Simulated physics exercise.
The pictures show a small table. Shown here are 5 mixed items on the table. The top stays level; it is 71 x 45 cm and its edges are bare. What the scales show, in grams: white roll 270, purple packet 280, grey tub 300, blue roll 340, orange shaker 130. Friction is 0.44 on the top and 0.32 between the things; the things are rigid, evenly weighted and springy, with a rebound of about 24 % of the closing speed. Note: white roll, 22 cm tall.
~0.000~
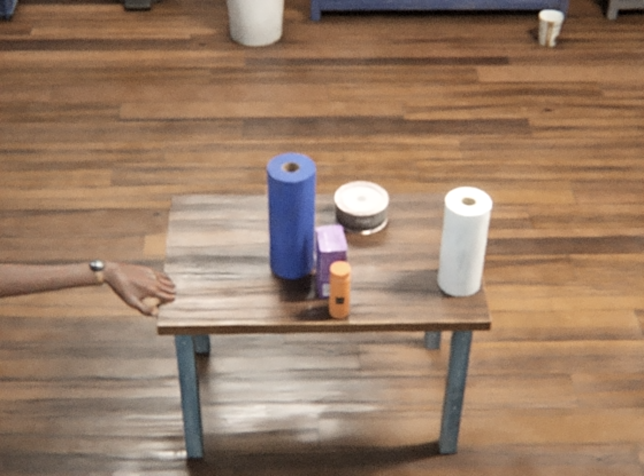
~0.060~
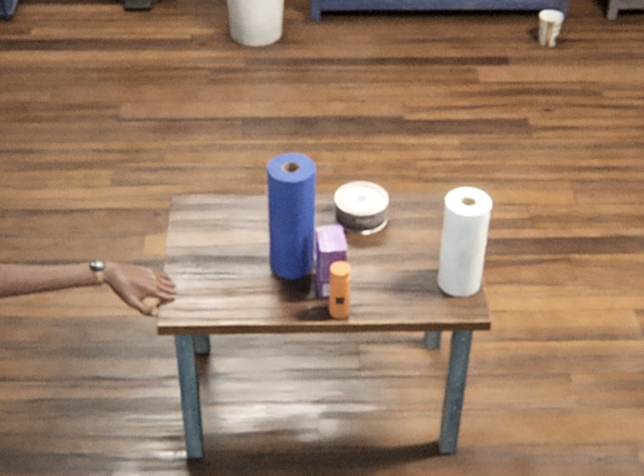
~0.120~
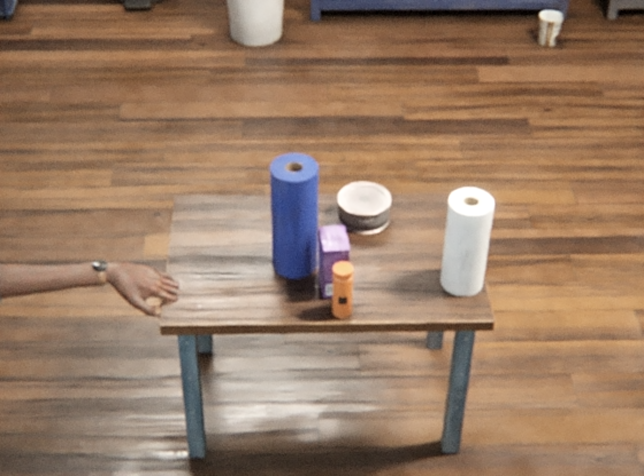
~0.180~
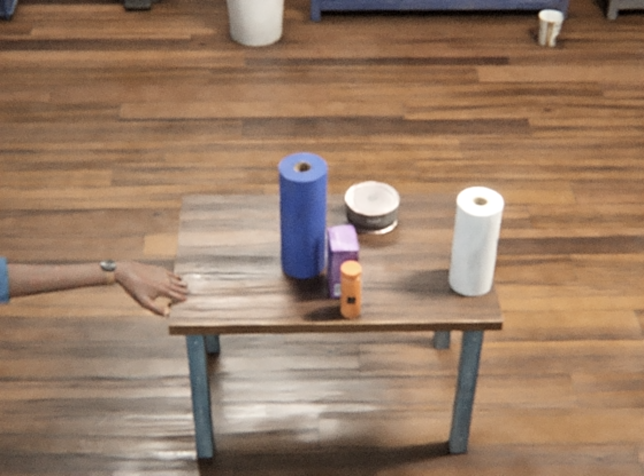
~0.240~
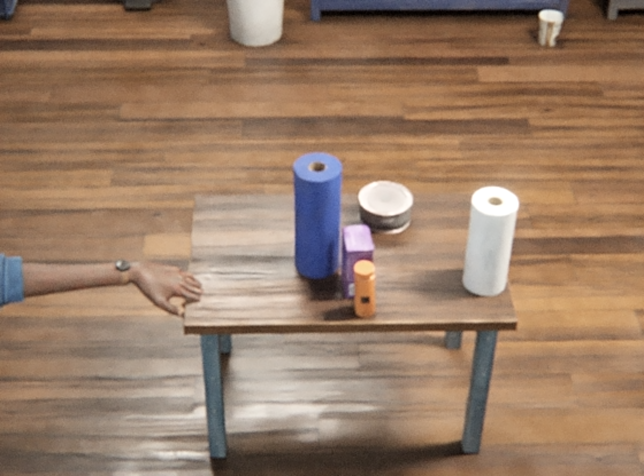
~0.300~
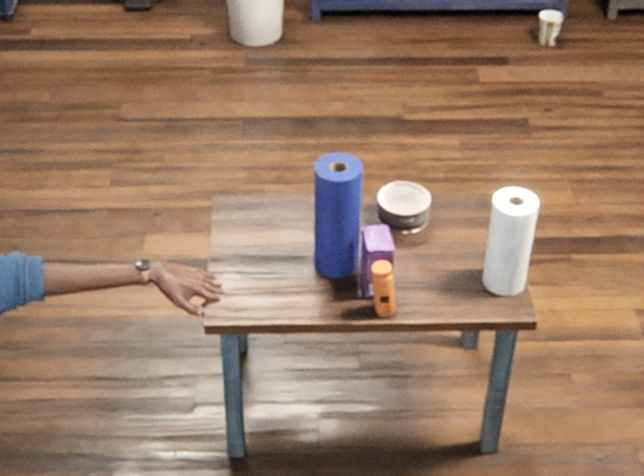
The video shows a hand at the left edge of a small wooden table holding a blue roll, white roll, purple packet, grey tub and orange shaker, then pushing the table a short way right with the items on it.
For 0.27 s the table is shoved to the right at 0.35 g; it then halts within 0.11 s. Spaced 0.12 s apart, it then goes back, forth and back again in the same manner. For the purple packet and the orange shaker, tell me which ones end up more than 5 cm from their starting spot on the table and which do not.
Purple packet: Goes that far, orange shaker: Goes that far.
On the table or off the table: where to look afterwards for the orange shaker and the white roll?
The orange shaker winds up out of bounds; the white roll winds up out of bounds.
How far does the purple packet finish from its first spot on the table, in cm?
Around 14 centimetres.
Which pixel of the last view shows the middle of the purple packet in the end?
Rest point: Near (393, 282).
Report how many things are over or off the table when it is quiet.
4.
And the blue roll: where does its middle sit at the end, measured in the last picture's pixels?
In the last view, its centre sits near (407, 231).
Around 0.60 s, table shifted 17 cm; white roll now off the table; orange shaker on its side near (465, 303); purple packet at 36° to upright near (443, 259).
Around 0.90 s, table shifted 1 cm; purple packet on its side near (409, 282); orange shaker on its side near (398, 307); blue roll on its side.
Around 1.40 s, table shifted 17 cm; purple packet on its side near (477, 281); orange shaker on its side near (467, 311); blue roll on its side.
Around 2.00 s, orange shaker now off the table; purple packet on its side near (395, 282); blue roll on its side.
Finally (2.6 s), off the table, white roll and orange shaker; on their side or leaning hard on the table, purple packet and blue roll; grey tub still in place (within 5 cm). Final places as that camera would see them, purple packet near (393, 282).
